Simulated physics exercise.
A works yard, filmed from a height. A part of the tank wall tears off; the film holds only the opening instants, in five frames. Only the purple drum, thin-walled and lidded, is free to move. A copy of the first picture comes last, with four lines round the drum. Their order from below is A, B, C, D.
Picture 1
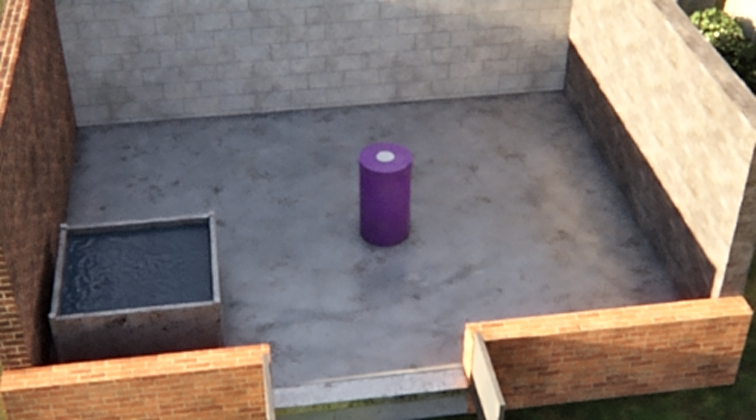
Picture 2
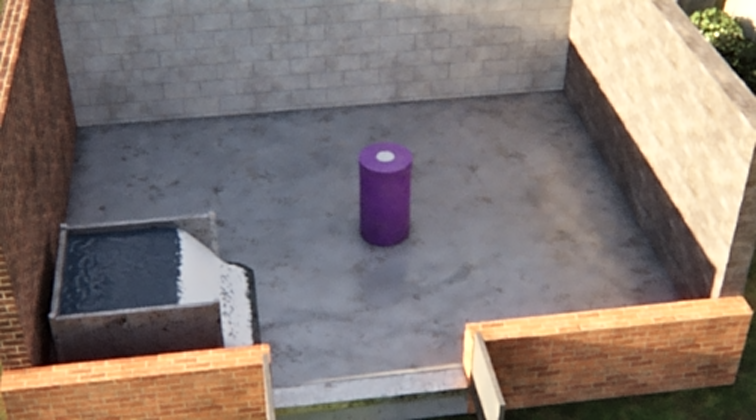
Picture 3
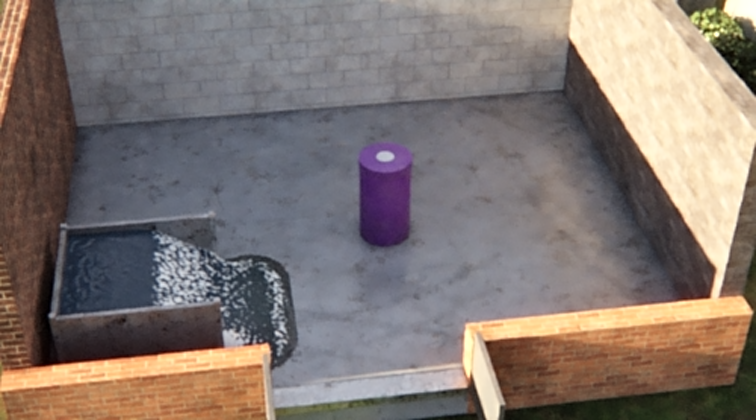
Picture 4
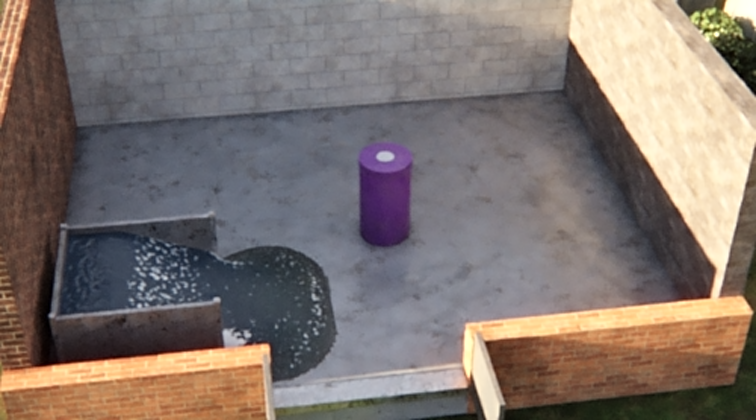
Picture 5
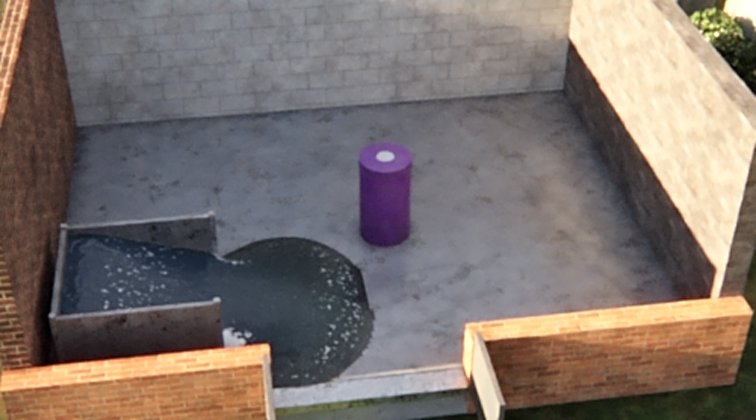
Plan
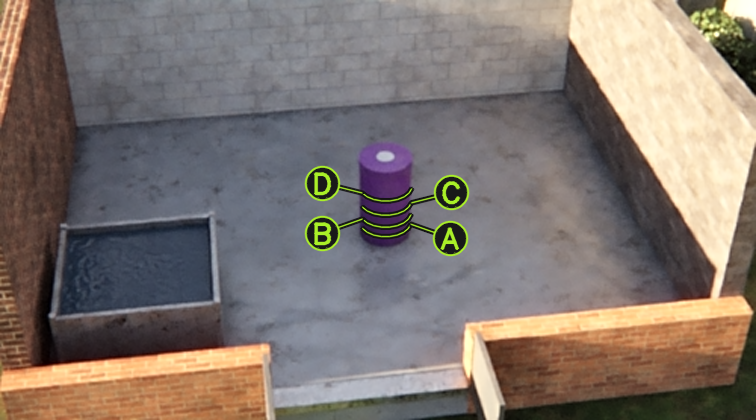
Dark water sits in a full, square tank at the left of a walled yard, then pours out through the tank's open right side. It spreads across the concrete in a widening rounded pool, drawing nearer to a purple drum that stays standing, unmoved, near the middle.
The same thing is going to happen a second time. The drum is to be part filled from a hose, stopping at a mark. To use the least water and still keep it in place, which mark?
I would pick level B.
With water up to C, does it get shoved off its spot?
No, that is safe.
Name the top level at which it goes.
Here it is level A.
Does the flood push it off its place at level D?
No, not at all.
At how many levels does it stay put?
Three.
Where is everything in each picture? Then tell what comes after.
Lid of the purple drum at (385, 157); tank full, its middle at (138, 270); open gate at (369, 338).
Water covers 2 % of the ground and is seen nearest the drum at (242, 276).
Water covers 4 % of the ground and is seen nearest the drum at (273, 267).
Water covers 6 % of the ground and is seen nearest the drum at (304, 264).
Lid of the purple drum at (385, 157); water covers 9 % of the ground and is seen nearest the drum at (327, 251).
On the marked copy, A at (389, 236); B at (389, 227); C at (389, 215); D at (389, 200); from the bottom up A, B, C, D.
With A, it is pushed about its own width away.
With B, it does not move.
With C, it does not move.
With D, it does not move.
